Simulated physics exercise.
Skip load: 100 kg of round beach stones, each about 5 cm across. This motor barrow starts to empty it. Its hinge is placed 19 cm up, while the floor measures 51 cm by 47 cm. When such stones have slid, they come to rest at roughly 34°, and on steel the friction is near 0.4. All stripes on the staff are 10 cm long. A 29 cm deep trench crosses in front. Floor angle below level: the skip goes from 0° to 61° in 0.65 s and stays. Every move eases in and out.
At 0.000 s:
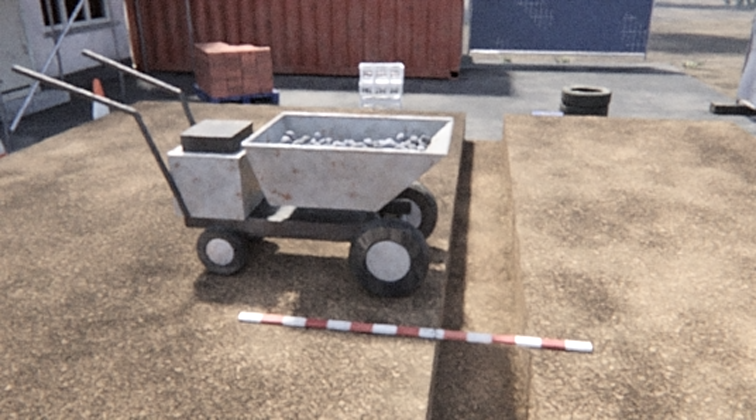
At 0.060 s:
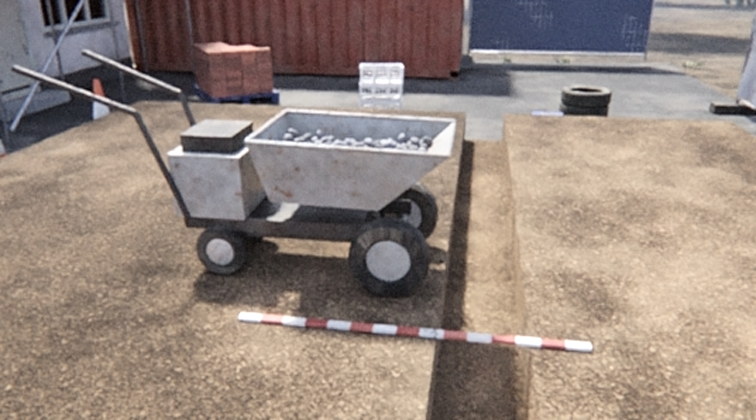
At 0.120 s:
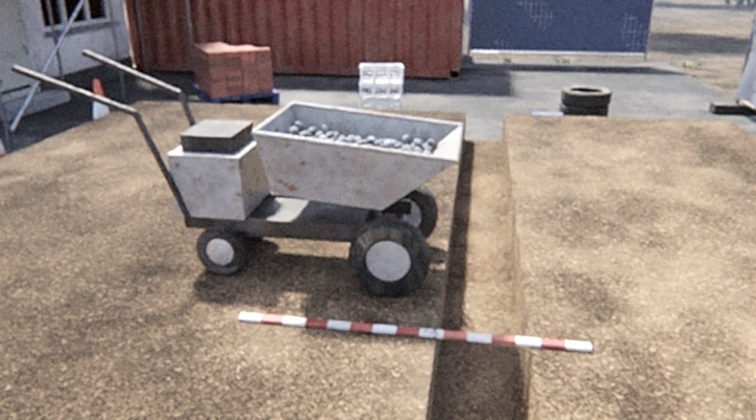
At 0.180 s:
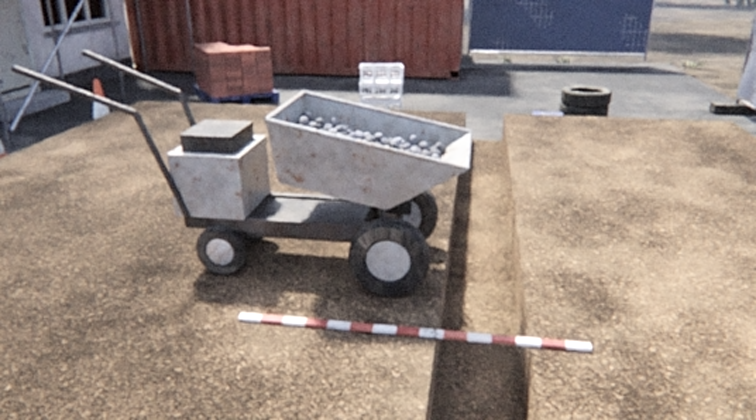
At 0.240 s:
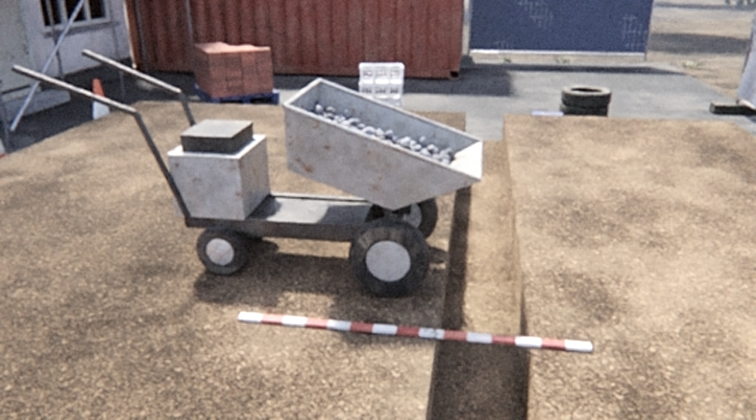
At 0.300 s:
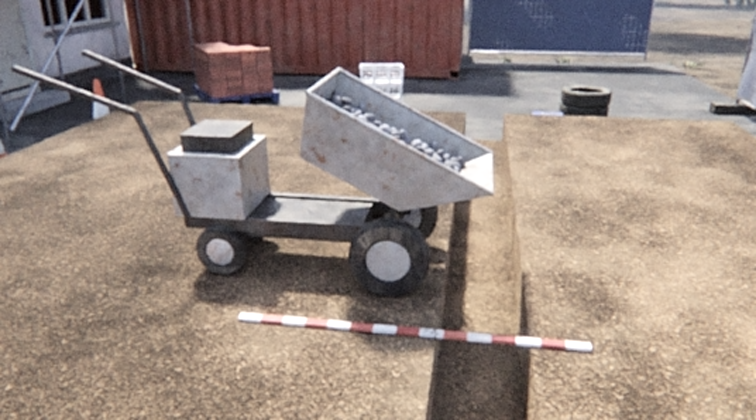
The grey skip full of stones on the motor barrow tilts steadily down to the right.
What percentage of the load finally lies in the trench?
About 16 per cent.
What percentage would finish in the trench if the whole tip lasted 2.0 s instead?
Estimate: About 25 %.
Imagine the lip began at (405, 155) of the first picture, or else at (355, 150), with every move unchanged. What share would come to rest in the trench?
Roughly 50 in a hundred, then 95 in a hundred.
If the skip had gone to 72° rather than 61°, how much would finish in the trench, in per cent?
Then roughly 15 percent.
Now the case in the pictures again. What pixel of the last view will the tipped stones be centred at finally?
Resting centre: About (579, 276).
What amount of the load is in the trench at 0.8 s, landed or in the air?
By then, around 0 percent.
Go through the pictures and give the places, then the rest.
In the first frame, the skip is at 0°, its lip at (446, 155); the top of the load is at (366, 143).
The second frame shows lip at (449, 156), floor tilted 1°, highest stones at (337, 141); the stones move at 0.3 m/s on average.
In the third frame, the skip is at 5°, its lip at (457, 161); the top of the load is at (304, 134); the stones move at 0.7 m/s on average.
In the fourth frame, the skip is at 11°, its lip at (468, 169); the top of the load is at (307, 124); the stones move at 0.9 m/s on average.
The fifth frame shows lip at (481, 180), floor tilted 19°, highest stones at (321, 112); the stones move at 1.1 m/s on average.
In the sixth frame, the skip is at 27°, its lip at (493, 194); the top of the load is at (336, 102); the stones move at 1.2 m/s on average.
After 0.5 s the floor is at 52°; 100 % in the skip; the foremost stones are at (491, 211).
After 0.8 s the floor is at 61°; 88 % in the skip, 1 % in the trench, 11 % past the trench; the foremost stones are at (560, 261).
After 1.1 s the floor is at 61°; 31 % in the skip, 2 % in the trench, 67 % past the trench; the foremost stones are at (694, 281).
After 3.0 s the floor is at 61°; 0 % in the skip, 16 % in the trench, 84 % past the trench; the foremost stones are past the picture's edge.
